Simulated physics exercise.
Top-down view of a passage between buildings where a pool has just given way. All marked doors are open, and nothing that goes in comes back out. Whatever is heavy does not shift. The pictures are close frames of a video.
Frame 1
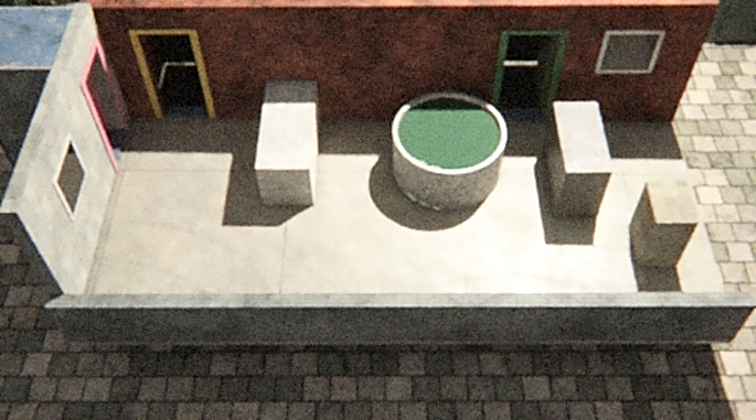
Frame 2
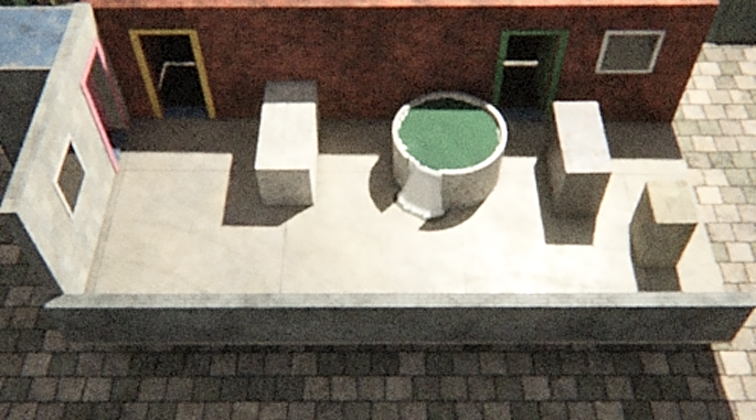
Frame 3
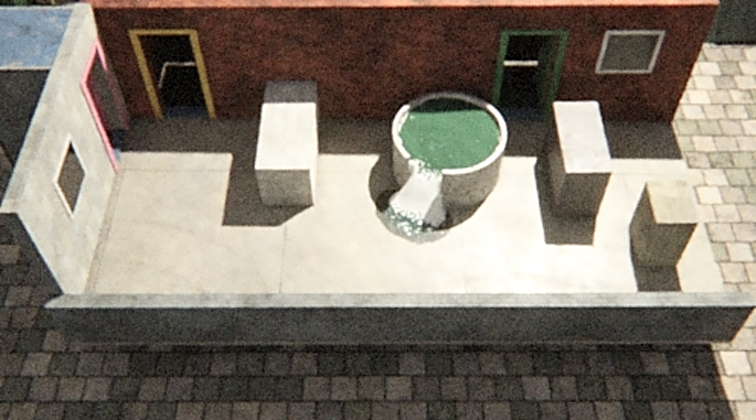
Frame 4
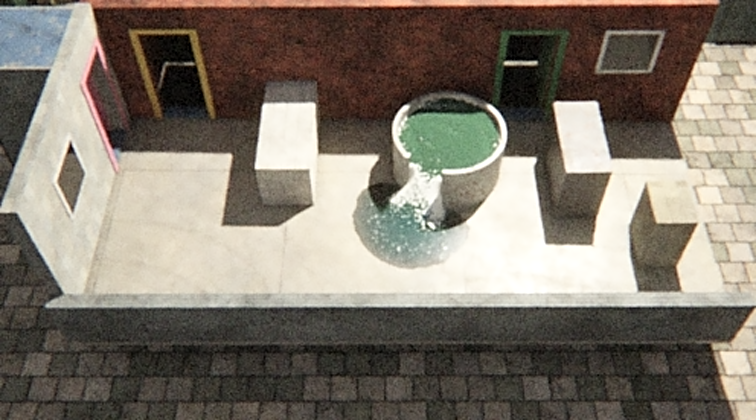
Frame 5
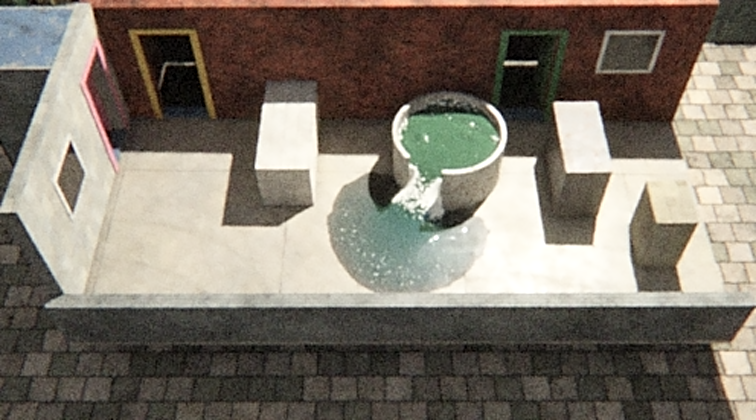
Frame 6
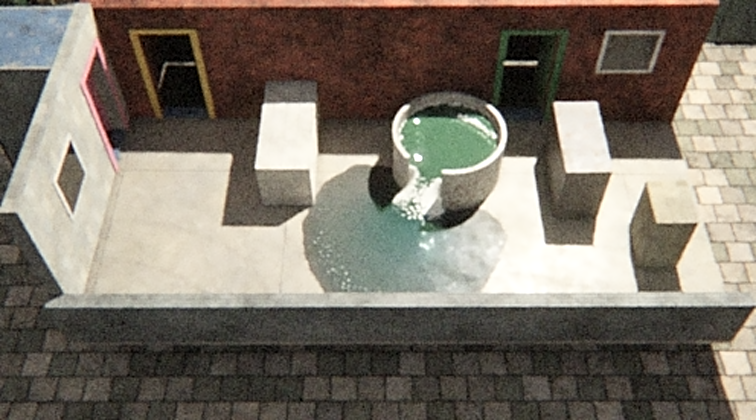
The footage shows a round pool of green water in a walled courtyard with pale blocks; its near side opens, and water pours out through the gap, spreading across the pale floor in a widening puddle toward the low front wall.
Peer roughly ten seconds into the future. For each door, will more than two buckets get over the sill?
The pink door: No, two or fewer; the yellow door: Yes, more than two; the green door: No, two or fewer.
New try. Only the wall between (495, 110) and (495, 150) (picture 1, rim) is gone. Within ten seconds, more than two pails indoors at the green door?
Well, I'd say the green door gets more.
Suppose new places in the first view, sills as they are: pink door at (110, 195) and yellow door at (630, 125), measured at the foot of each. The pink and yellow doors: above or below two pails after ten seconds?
The pink one stays within it, the yellow one stays within it.
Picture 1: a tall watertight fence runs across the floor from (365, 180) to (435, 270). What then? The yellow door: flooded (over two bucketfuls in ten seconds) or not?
Yellow: Within bounds.
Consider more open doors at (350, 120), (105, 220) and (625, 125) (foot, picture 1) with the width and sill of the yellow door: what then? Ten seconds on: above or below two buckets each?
First falls short, then tops the limit, then falls short.
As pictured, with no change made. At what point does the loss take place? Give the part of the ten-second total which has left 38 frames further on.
About 40 per cent.
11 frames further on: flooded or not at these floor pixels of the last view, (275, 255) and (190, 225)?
Point one: Swamped. Point two: Swamped.
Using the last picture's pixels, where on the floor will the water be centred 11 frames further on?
Near (396, 220).
A moment on, water covers 30 % of the floor; the pink door not reached, the yellow door not reached, the green door not reached.
Next, water covers 40 % of the floor; the pink door not reached, the yellow door not reached, the green door not reached.
Then, water covers 55 % of the floor; the pink door wet at the sill, nothing in, the yellow door not reached, the green door not reached.
Later, water covers 70 % of the floor; the pink door wet at the sill, nothing in, the yellow door over two buckets in, the green door not reached.
In the end, water covers 75 % of the floor; the pink door wet at the sill, nothing in, the yellow door far over two buckets in, the green door not reached.
